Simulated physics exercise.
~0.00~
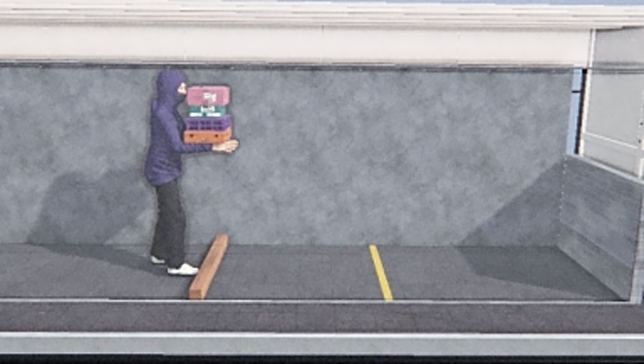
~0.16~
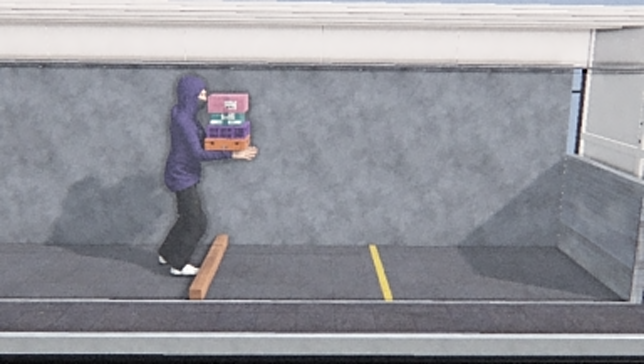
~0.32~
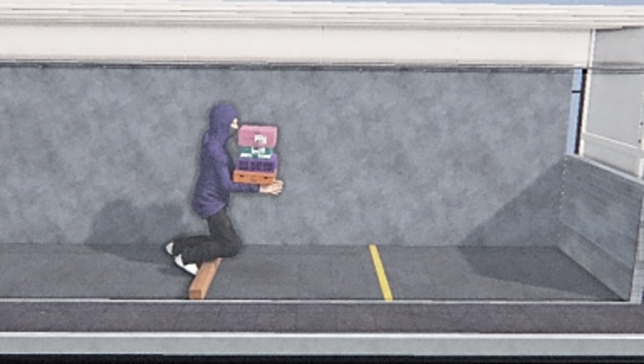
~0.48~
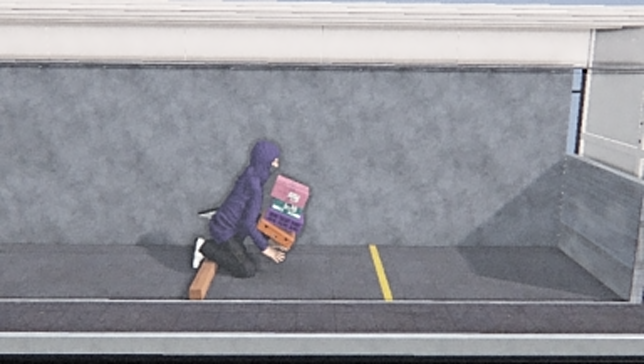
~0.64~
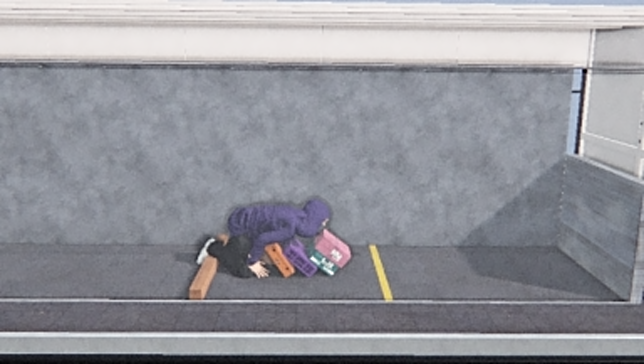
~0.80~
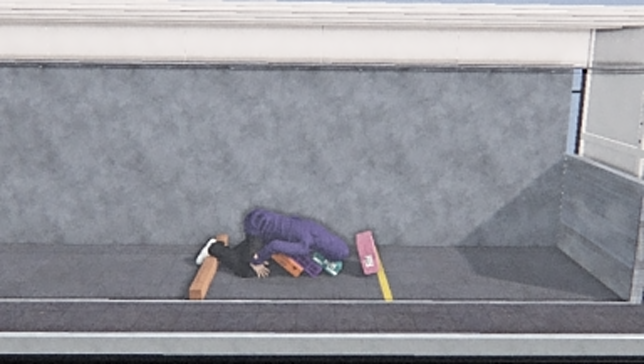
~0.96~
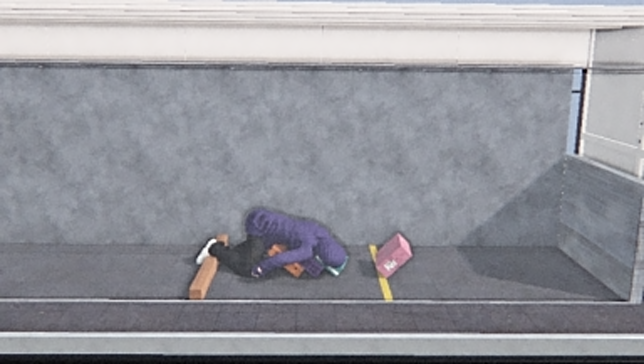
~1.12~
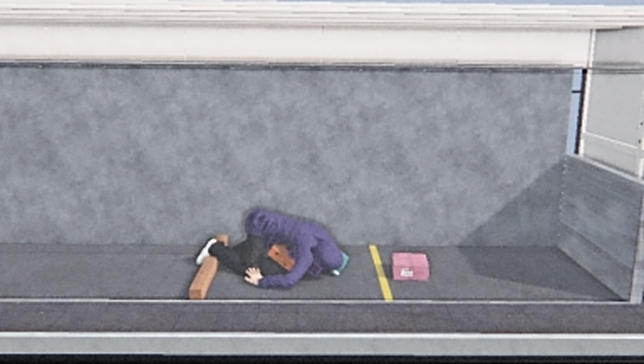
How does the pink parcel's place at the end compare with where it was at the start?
At the start it sits on top of the stack in the porter's arms, left of the yellow line. By the end it lies on the ground just to the right of the line.
Hooded porter carrying stacked boxes tripping over a low rail and collapsing onto them, the pink parcel tumbling past a yellow line.
